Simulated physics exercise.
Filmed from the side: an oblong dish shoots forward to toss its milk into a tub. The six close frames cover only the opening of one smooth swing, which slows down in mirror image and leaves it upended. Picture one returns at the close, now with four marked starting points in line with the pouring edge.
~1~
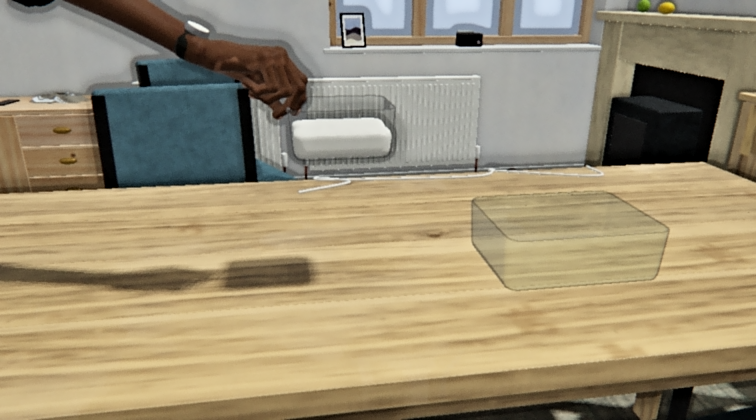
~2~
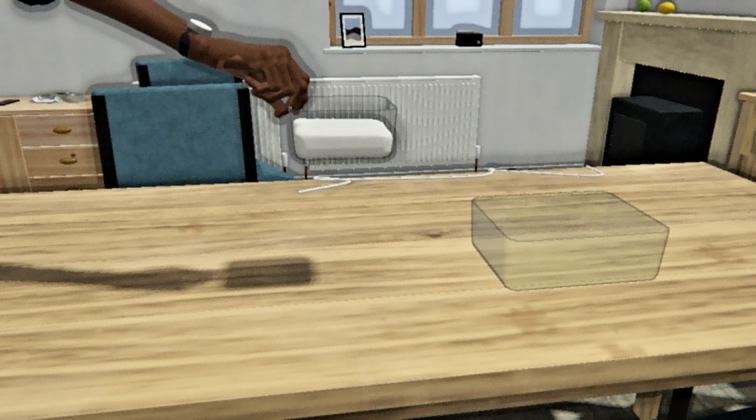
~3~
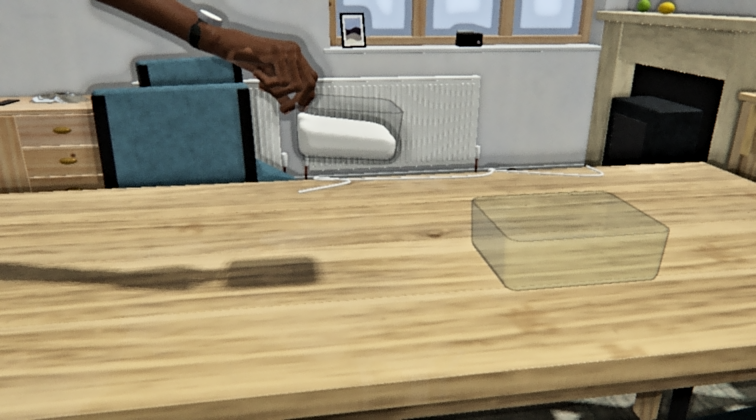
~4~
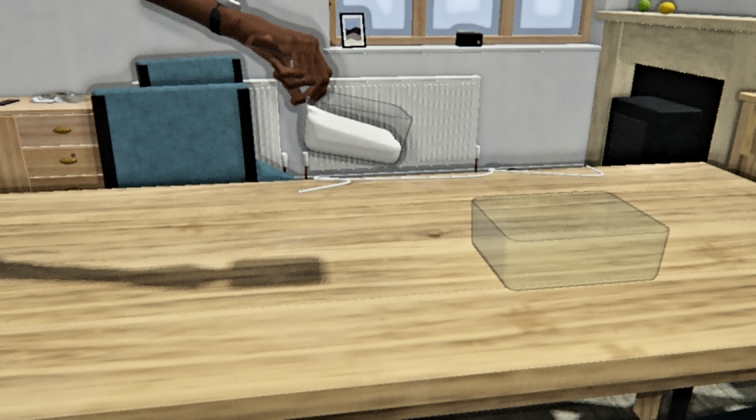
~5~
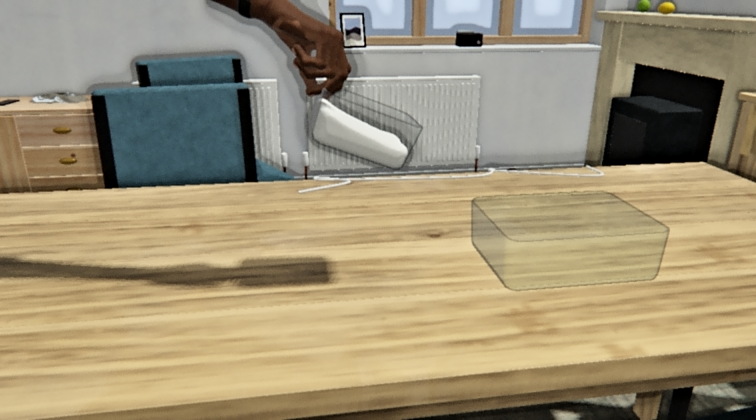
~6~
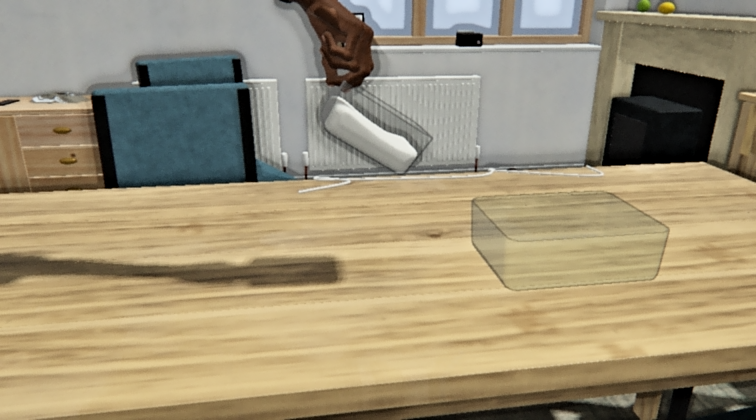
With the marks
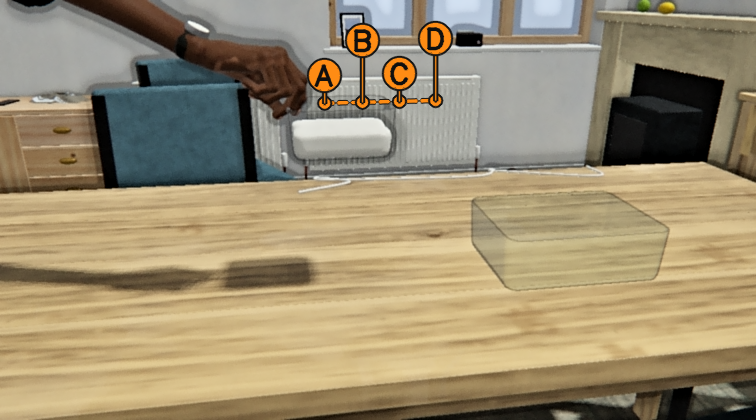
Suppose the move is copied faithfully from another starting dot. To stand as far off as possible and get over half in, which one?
B will do.
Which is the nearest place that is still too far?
The answer is A.
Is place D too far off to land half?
No.
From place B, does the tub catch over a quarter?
Yes.
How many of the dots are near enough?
Three.
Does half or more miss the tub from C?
No, that is safe.
In orange, A at (324, 103); B at (362, 102); C at (399, 101); D at (435, 100).
If A is chosen, about 10 % lands in the tub, 85 % falls short and 5 % goes beside or beyond.
If B is chosen, about 74 % lands in the tub, 18 % falls short and 8 % goes beside or beyond.
If C is chosen, about 81 % lands in the tub, 8 % falls short and 11 % goes beside or beyond.
If D is chosen, about 77 % lands in the tub, 4 % falls short and 20 % goes beside or beyond.
